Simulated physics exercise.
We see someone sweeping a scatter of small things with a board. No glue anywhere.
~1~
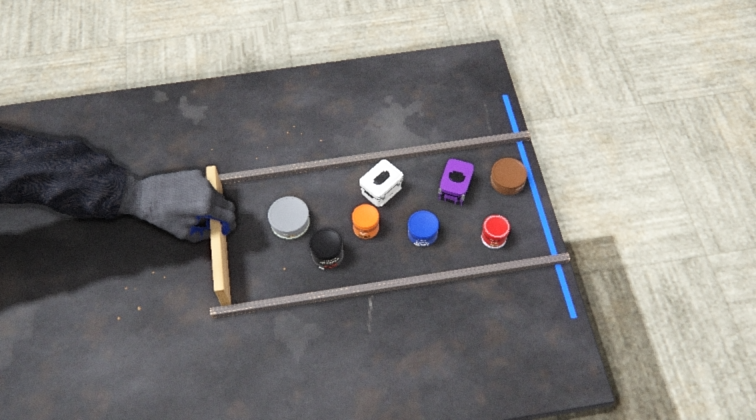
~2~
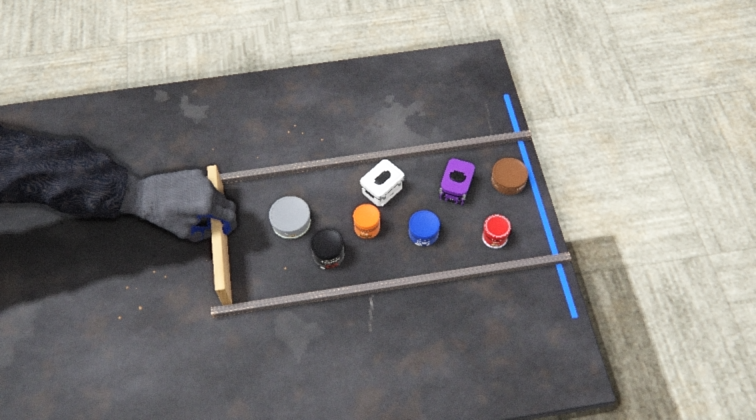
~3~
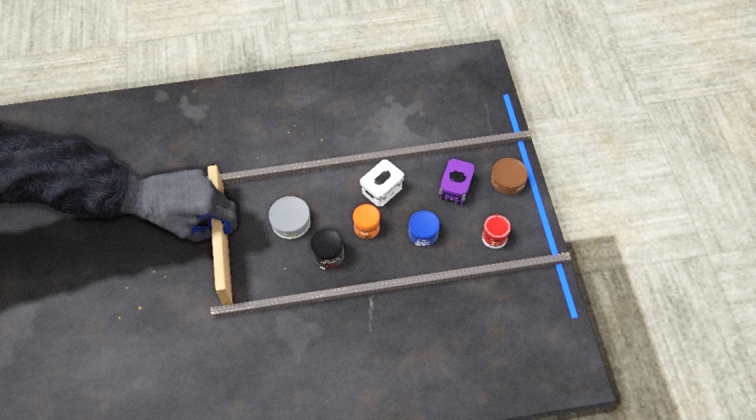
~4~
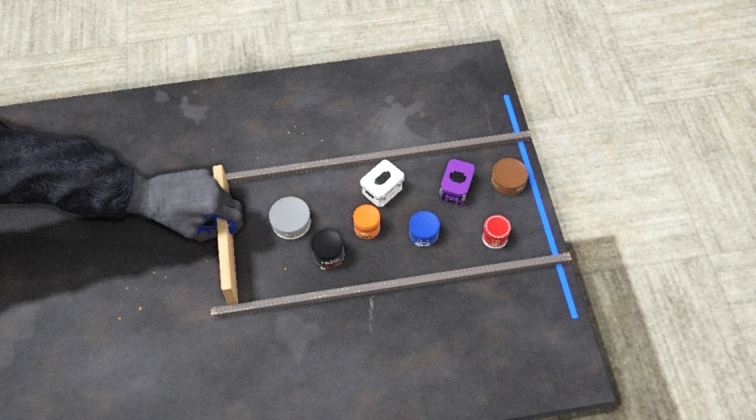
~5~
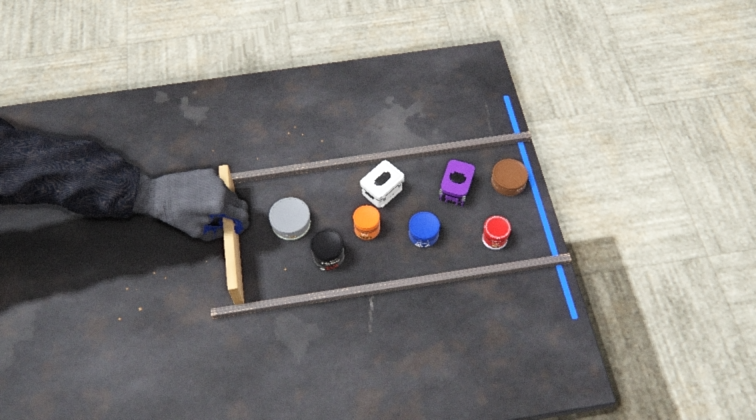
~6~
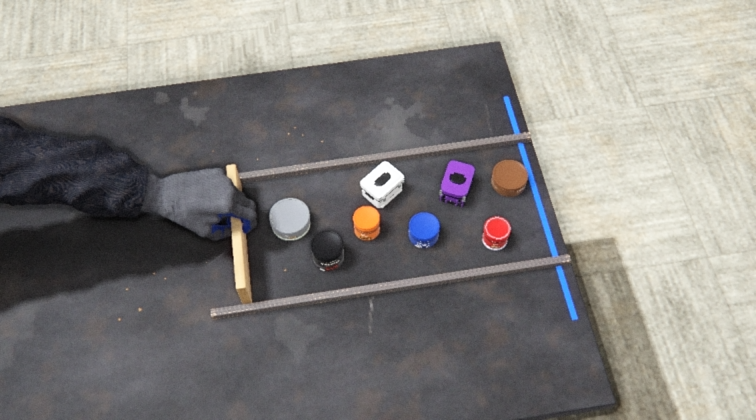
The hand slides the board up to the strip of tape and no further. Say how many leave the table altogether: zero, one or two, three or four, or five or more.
Here the number that fall off is five or more.
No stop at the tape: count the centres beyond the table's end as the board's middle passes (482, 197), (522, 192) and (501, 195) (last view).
Place by place, 1, 4 and 1.
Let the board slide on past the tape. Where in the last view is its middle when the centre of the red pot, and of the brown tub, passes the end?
About (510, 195), and (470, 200) for the other.
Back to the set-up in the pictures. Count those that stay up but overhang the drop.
Overhanging: 2.
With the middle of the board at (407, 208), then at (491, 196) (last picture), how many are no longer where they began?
7 and 8.
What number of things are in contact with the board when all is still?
The number is 2.
Early on, none off yet; brown tub at rest near (510, 178); red pot at rest near (496, 234); purple case at rest near (457, 184).
A while later, none off yet; brown tub at rest near (510, 178); red pot travelled a little near (507, 236); purple case travelled a little near (466, 179).
Further along, none off yet; brown tub leaning well over near (561, 170); red pot travelled well along near (550, 243); purple case travelled well along near (529, 165).
Finally, the number that fall off is five or more; lost, grey pot, black tub, blue tub, purple case, red pot and brown tub.
